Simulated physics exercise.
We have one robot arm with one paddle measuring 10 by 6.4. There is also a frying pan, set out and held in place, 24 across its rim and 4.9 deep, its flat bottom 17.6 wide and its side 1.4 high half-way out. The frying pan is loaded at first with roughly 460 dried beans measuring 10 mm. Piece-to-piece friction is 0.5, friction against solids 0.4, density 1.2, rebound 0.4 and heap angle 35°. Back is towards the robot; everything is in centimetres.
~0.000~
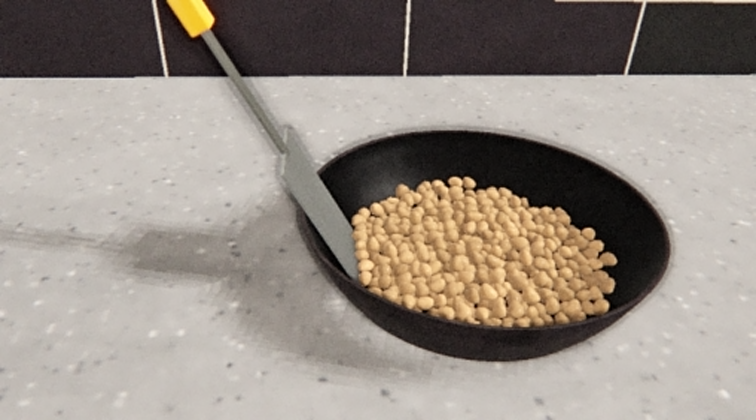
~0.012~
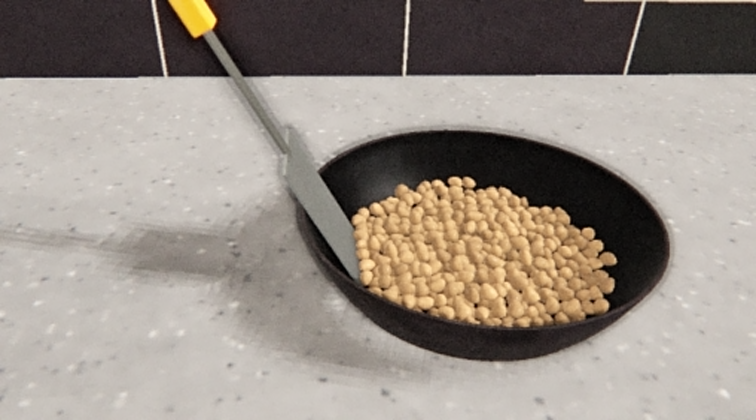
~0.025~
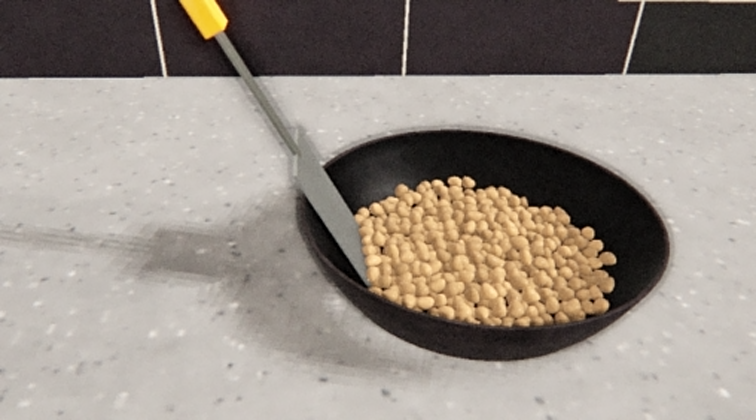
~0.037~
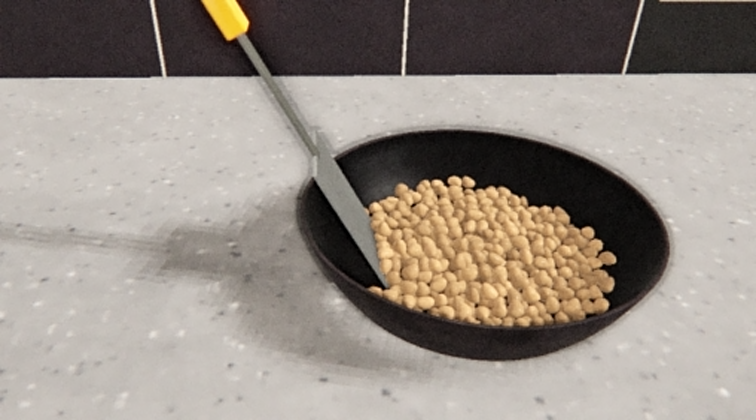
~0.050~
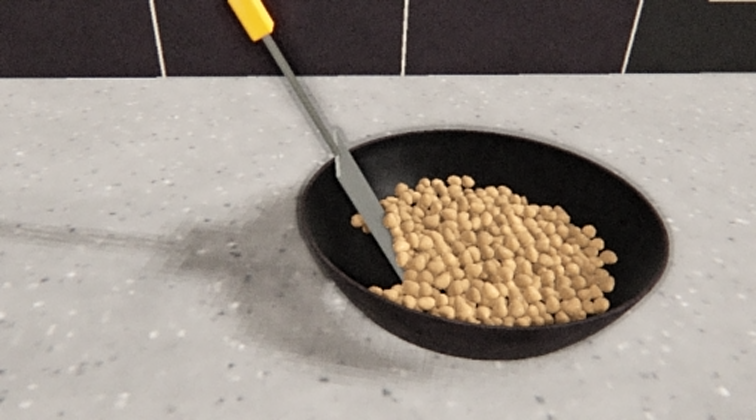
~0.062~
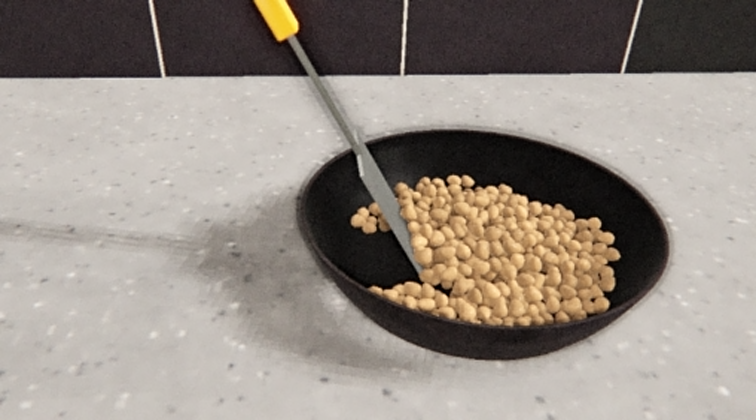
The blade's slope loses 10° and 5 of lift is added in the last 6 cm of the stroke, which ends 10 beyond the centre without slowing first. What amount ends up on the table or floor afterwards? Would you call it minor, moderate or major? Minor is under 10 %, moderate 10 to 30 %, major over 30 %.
I would call it moderate.
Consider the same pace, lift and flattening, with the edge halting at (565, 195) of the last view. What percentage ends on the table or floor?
I'd estimate about 5 per cent.
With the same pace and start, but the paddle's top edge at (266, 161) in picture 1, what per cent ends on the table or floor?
Roughly 15 percent ends on the table or floor.
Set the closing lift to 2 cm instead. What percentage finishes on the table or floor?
About 25 %.
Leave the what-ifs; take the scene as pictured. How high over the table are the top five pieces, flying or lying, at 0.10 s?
Height: Some 6 cm.
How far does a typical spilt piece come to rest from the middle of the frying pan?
Roughly 54 centimetres.
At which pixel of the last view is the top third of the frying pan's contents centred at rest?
It is centred around (583, 239).
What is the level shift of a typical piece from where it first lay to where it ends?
I'd estimate close to 3 centimetres.
After 0.10 s, sloping 62°, highest piece 7 above the table; 464 in the frying pan.
After 0.15 s, sloping 59°, highest piece 8 above the table; 464 in the frying pan.
After 0.37 s, sloping 52°, highest piece 19 above the table; 396 in the frying pan, 18 on the table or floor, 50 on the blade or in flight.
After 1.42 s, sloping 52°, highest piece 6 above the table; 395 in the frying pan, 69 on the table or floor.
At rest, 395 in the frying pan, 69 on the table or floor. That is 15 % on the table or floor.
